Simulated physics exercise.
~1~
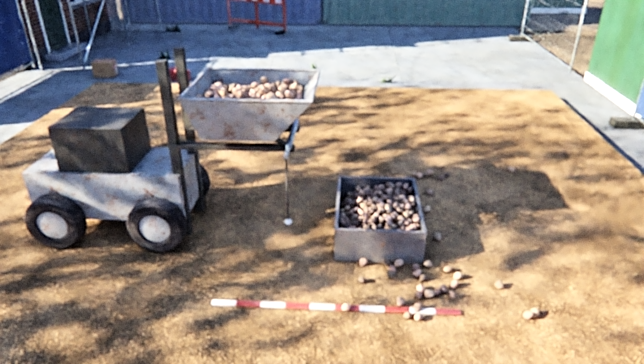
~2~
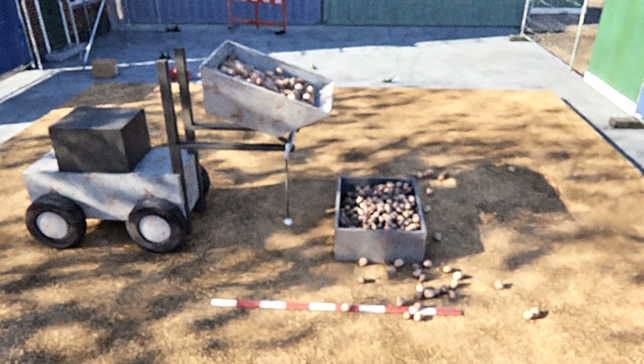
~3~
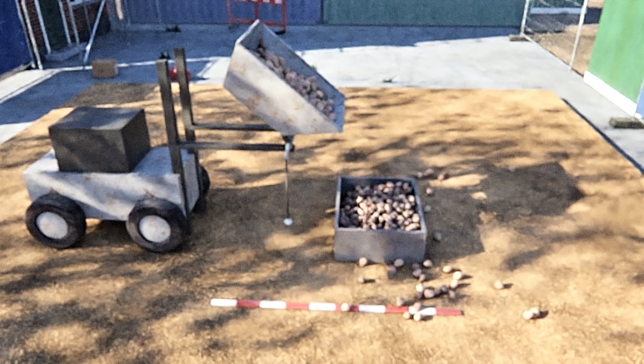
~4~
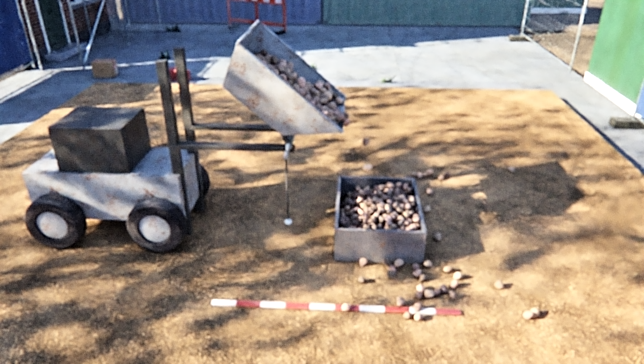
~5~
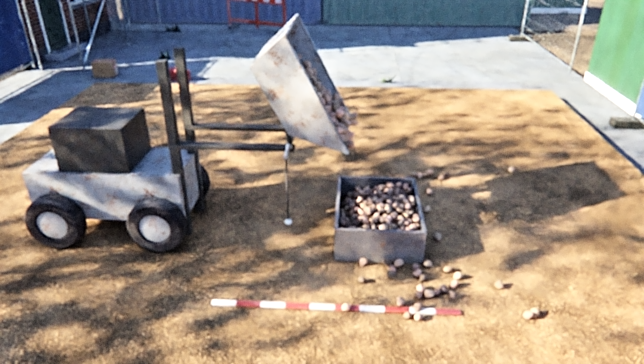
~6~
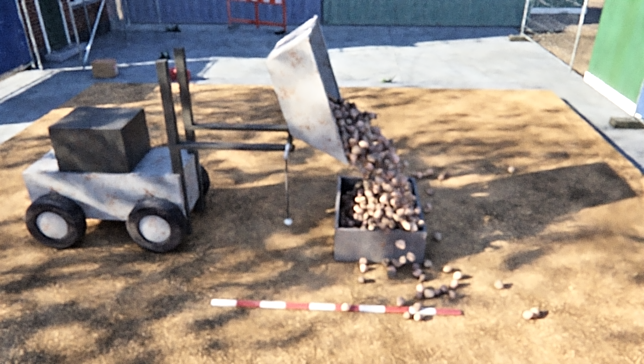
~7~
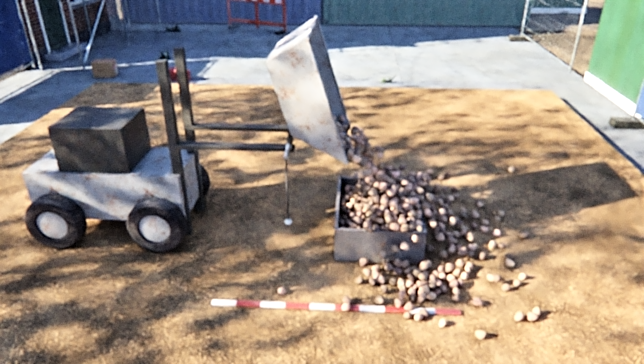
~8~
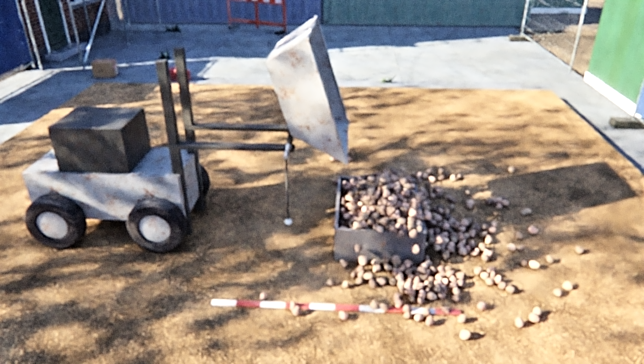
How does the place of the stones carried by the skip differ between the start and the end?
At the start they were up in the raised skip. By the end they were lower and farther right, heaped in the bin and scattered on the ground around it.
